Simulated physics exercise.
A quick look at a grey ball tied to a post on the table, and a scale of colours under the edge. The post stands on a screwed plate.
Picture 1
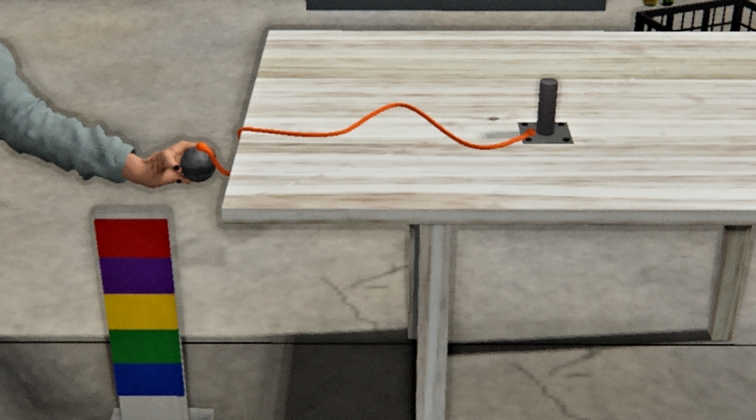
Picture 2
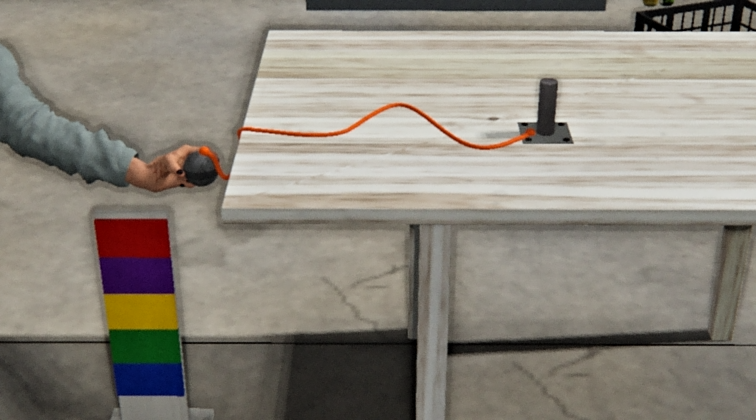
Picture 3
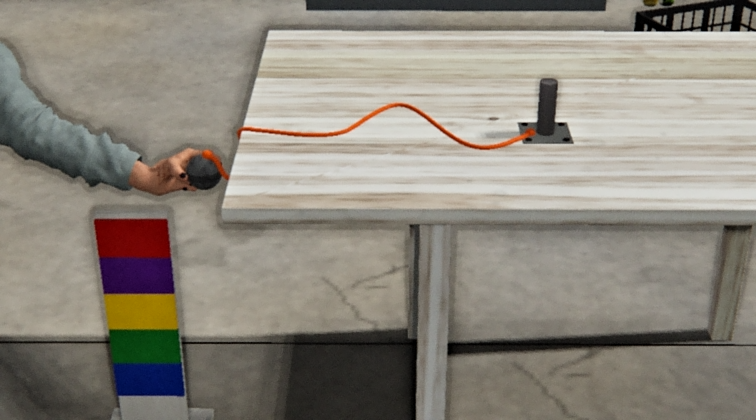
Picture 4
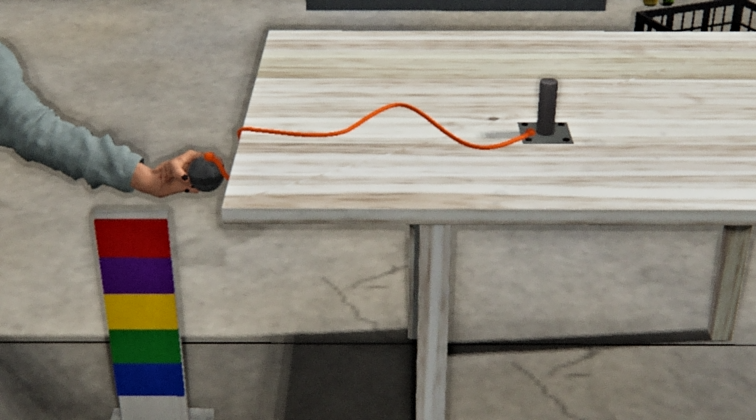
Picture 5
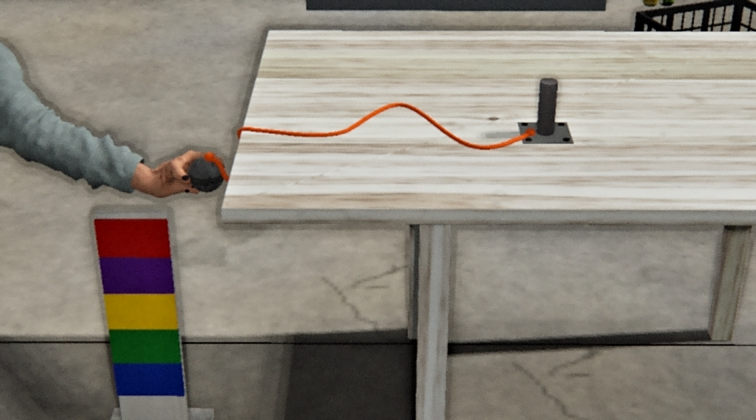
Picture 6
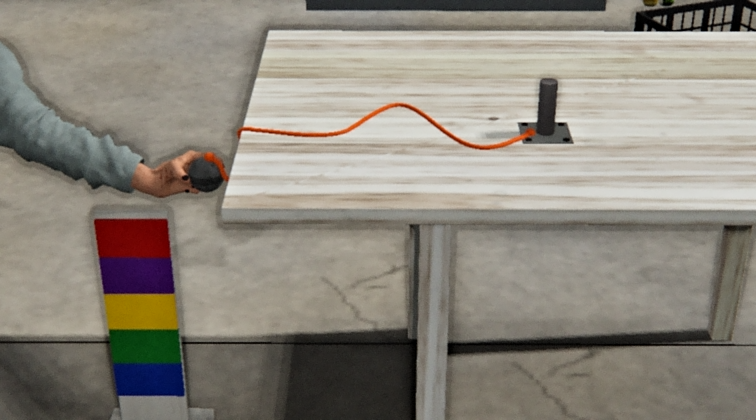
A pale wooden table fills the right side of a grey concrete space, seen from slightly above by a still camera. A sleeved arm at left holds a dark grey ball beside the table's edge, an orange cord winds across the top to a dark post on a screwed plate, and red, purple, yellow, green and blue bands stand below the hand. The hand and ball shift very slightly down and right, while the cord on the tabletop stays still.
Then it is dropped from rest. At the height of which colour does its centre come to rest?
The lead holds its middle at yellow.
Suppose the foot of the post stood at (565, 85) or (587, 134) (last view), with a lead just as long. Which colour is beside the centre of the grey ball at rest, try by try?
One after the other, purple; purple.
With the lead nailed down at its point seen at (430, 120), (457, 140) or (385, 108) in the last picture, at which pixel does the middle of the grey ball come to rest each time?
The places are (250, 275), (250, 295) and (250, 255).
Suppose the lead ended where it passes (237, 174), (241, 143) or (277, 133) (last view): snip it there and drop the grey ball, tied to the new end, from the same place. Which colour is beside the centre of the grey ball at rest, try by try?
Try by try: Purple; red; higher than all five.
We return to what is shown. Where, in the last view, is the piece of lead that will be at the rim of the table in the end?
That spot is around (343, 132).
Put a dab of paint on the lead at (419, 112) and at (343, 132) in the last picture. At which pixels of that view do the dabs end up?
About (359, 123), and the other about (247, 120).
Early on, ball near (247, 301); level with yellow.
Midway, ball near (266, 303); level with yellow.
Finally, ball near (254, 308); level with yellow. At yellow.
